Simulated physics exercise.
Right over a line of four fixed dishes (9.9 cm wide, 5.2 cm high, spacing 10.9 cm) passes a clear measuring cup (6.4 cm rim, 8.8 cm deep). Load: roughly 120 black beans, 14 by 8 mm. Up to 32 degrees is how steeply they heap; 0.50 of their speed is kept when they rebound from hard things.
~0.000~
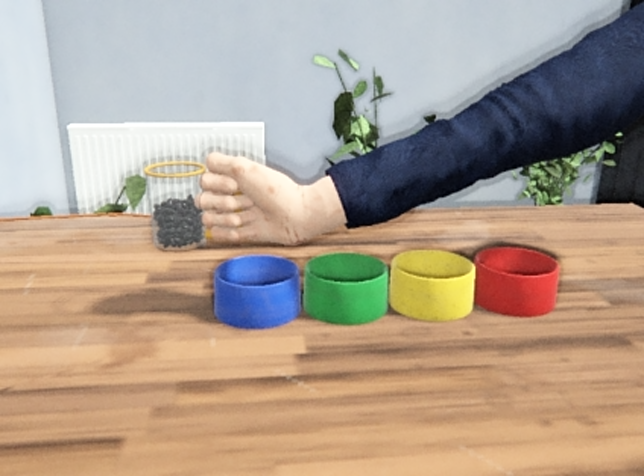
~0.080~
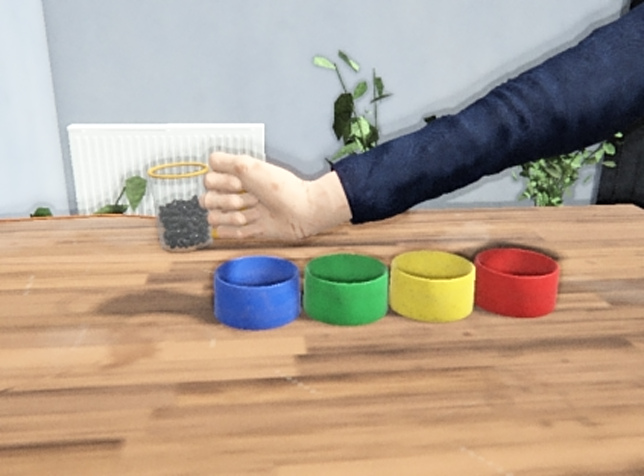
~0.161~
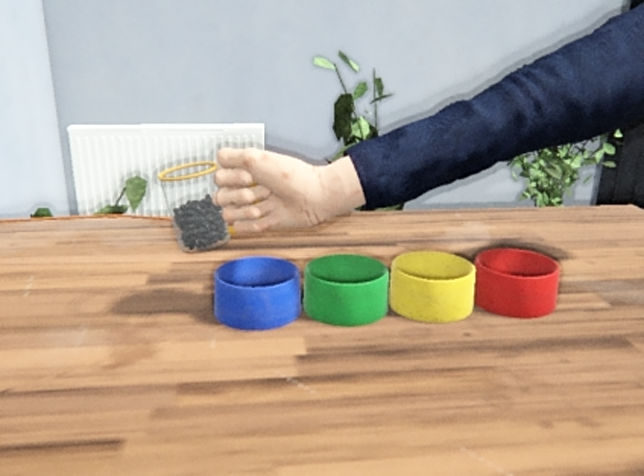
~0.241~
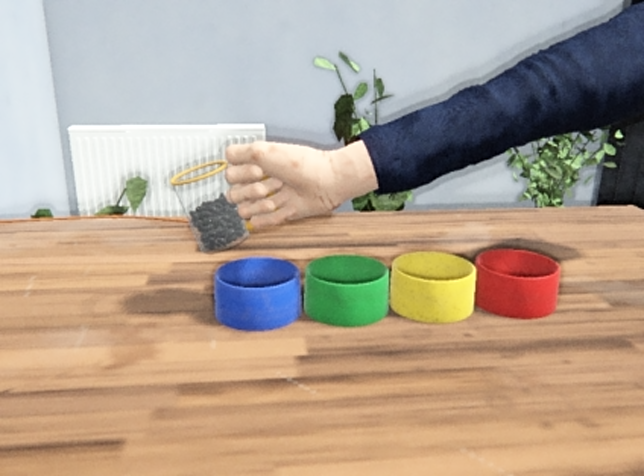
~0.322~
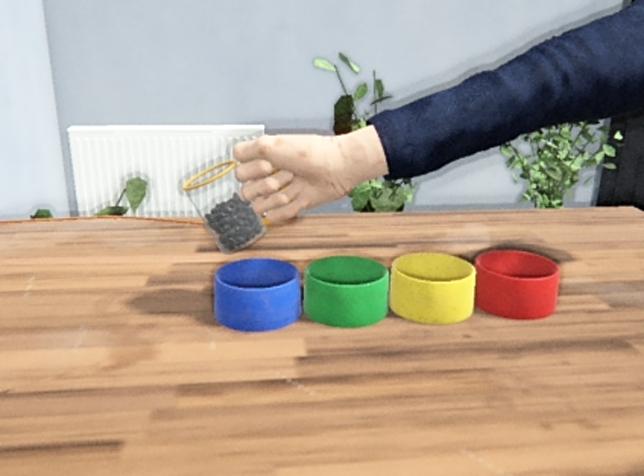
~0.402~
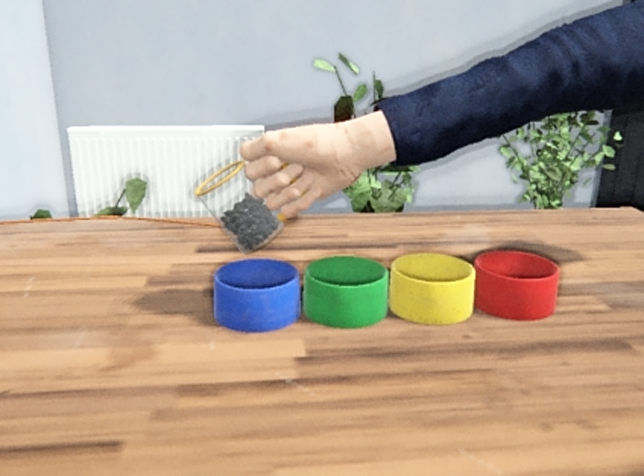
At first, a hand holds a clear cup of black beans upright at the left, behind a row of blue, green, yellow and red dishes on a wooden table. Then the hand moves the cup a short way right, steadily tilting it until it leans markedly above the blue dish.
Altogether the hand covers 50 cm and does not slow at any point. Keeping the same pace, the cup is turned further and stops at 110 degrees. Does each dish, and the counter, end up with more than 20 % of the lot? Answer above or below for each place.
Red: Below, blue: Below, green: Above, yellow: Above, counter: Below.
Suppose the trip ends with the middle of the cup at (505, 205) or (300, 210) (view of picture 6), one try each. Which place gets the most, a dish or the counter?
The biggest share goes to yellow first, then to blue.
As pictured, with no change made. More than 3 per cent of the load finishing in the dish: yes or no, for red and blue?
Red yes, blue no.
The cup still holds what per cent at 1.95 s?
Close to 10 in a hundred.
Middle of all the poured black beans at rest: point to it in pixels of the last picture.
When it all comes to rest, the middle is near (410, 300).
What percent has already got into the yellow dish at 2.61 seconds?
Some 50 per cent.
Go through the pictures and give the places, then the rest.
Cup at (178, 207), tilt 0 degrees, lip at (146, 170), moved 0.0 cm; middle of the pieces at (179, 222); blue dish at (257, 271); green dish at (346, 268); yellow dish at (433, 265); red dish at (517, 262), in the first picture.
Cup at (183, 208), tilt 3 degrees, lip at (150, 172), moved 0.6 cm; middle of the pieces at (184, 223), in the second picture.
Cup at (197, 208), tilt 10 degrees, lip at (160, 176), moved 2.1 cm; middle of the pieces at (200, 223), in the third picture.
Cup at (213, 208), tilt 17 degrees, lip at (172, 181), moved 3.8 cm; middle of the pieces at (218, 223), in the fourth picture.
Cup at (227, 208), tilt 25 degrees, lip at (184, 187), moved 5.6 cm; middle of the pieces at (234, 222), in the fifth picture.
Cup at (242, 209), tilt 32 degrees, lip at (196, 193), moved 7.3 cm; middle of the pieces at (250, 222); blue dish at (257, 274); green dish at (346, 271); yellow dish at (433, 268); red dish at (516, 265). Its pace works out near 95 degrees a second; the hand travels 21 cm a second, in the sixth picture.
Then, at 1.33 s, tilt 110 degrees; cup holds 85 %, green 15 %.
After 1.95 s, tilt 110 degrees; cup holds 10 %, green 35 %, yellow 45 %.
Then, at 2.61 s, tilt 110 degrees; cup holds 0 %, red 5 %, green 35 %, yellow 50 %.
In the end, at 2.9 s, red 5 %, blue 0 %, green 35 %, yellow 50 %, counter 10 %.
